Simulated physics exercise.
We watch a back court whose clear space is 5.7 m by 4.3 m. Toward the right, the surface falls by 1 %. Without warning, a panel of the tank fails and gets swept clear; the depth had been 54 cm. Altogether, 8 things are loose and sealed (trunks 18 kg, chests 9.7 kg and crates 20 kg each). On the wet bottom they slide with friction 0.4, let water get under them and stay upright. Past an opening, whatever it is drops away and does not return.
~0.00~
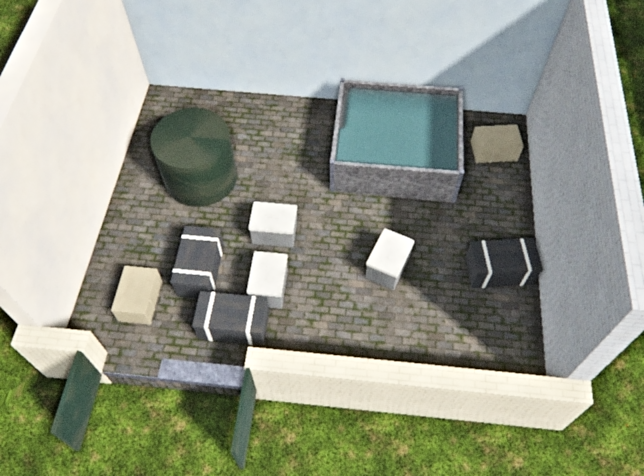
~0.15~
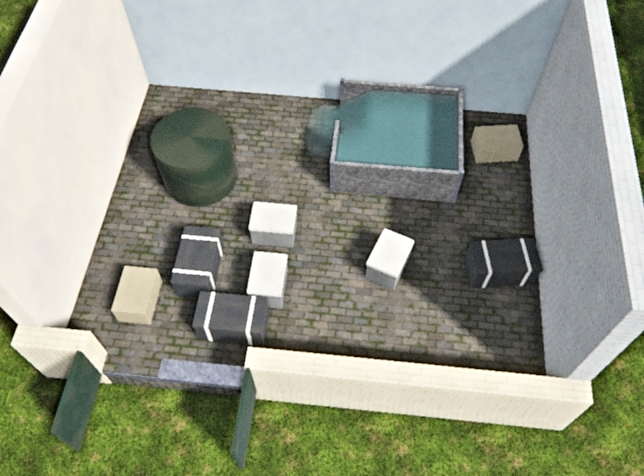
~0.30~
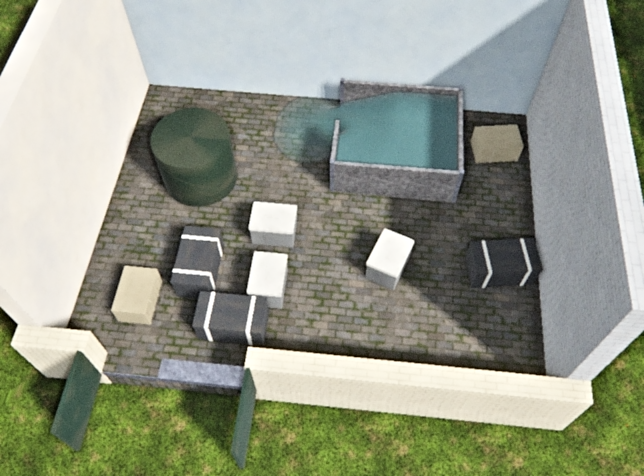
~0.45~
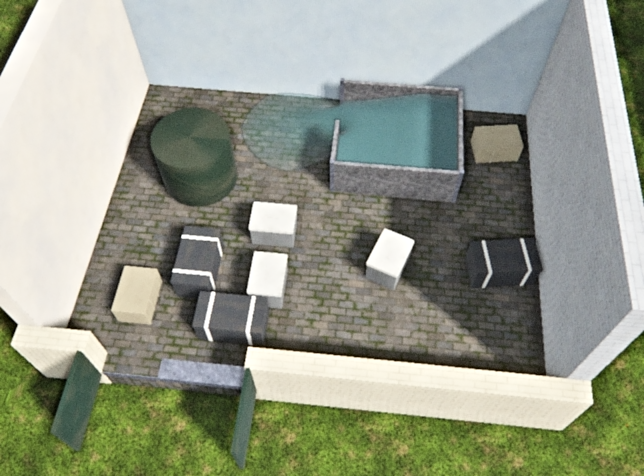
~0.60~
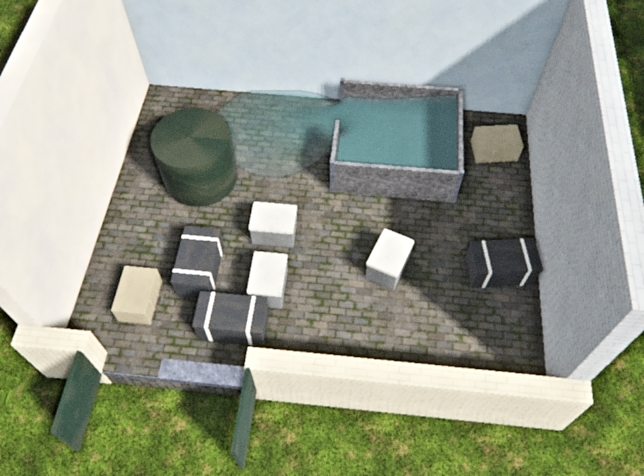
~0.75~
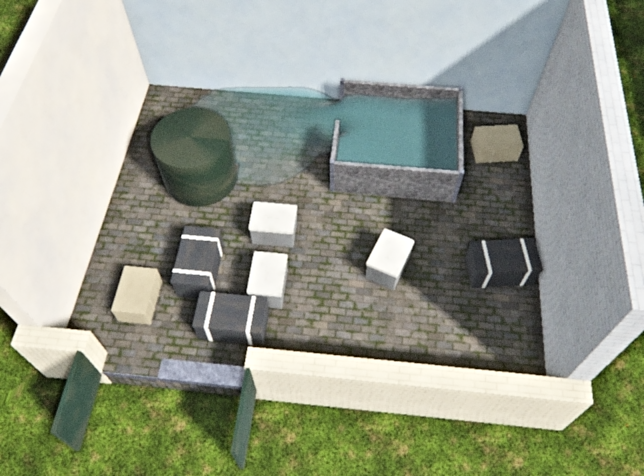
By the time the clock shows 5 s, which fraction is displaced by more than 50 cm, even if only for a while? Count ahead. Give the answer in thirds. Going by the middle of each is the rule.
Under a third.
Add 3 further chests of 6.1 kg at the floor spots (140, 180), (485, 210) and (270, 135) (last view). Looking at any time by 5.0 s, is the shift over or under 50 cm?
First goes beyond, second stays inside, third goes beyond.
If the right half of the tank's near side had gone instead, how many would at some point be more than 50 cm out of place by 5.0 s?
The count would be 5.
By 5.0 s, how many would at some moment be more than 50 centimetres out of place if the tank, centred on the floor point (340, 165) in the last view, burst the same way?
That gives 2 of them.
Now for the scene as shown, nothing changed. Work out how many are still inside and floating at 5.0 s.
That would be 0 of them.
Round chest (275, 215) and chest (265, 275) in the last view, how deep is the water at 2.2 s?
2 and 0 cm.
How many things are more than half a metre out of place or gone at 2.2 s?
0 of them.
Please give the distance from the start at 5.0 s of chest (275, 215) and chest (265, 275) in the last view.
0 cm, then 30 cm.
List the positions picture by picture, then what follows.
A trunk at (506, 255), on the bottom; a chest at (273, 217) rests on the ground; water covers 2.2 m2; 0 of 8 have shifted, in the first frame.
A trunk at (506, 255), on the bottom; a chest at (273, 217), on the bottom; water covers 2.6 m2; 0 of 8 have shifted, in the second frame.
A trunk at (506, 255), on the bottom; a chest at (273, 217), on the bottom; water covers 3.2 m2; 0 of 8 have shifted, in the third frame.
A trunk at (506, 255) rests on the ground; a chest at (273, 217) rests on the ground; 3.8 m2 under water; 0 of 8 have shifted, in the fourth frame.
A trunk at (506, 255), on the bottom; a chest at (273, 217) rests on the ground; 4.5 m2 under water; 0 of 8 have shifted, in the fifth frame.
A trunk at (506, 255), on the bottom; a chest at (273, 217), on the bottom; 5.1 m2 under water; 0 of 8 have shifted, in the sixth frame.
After 1.1 s 0 of 8 are over 50 cm from their spots; 0 afloat.
After 2.2 s 0 of 8 are over 50 cm from their spots; 0 afloat.
After 3.5 s 0 of 8 are over 50 cm from their spots; 1 afloat.
After 5.0 s 1 of 8 are over 50 cm from their spots, and 1 have been at some point; 0 afloat.
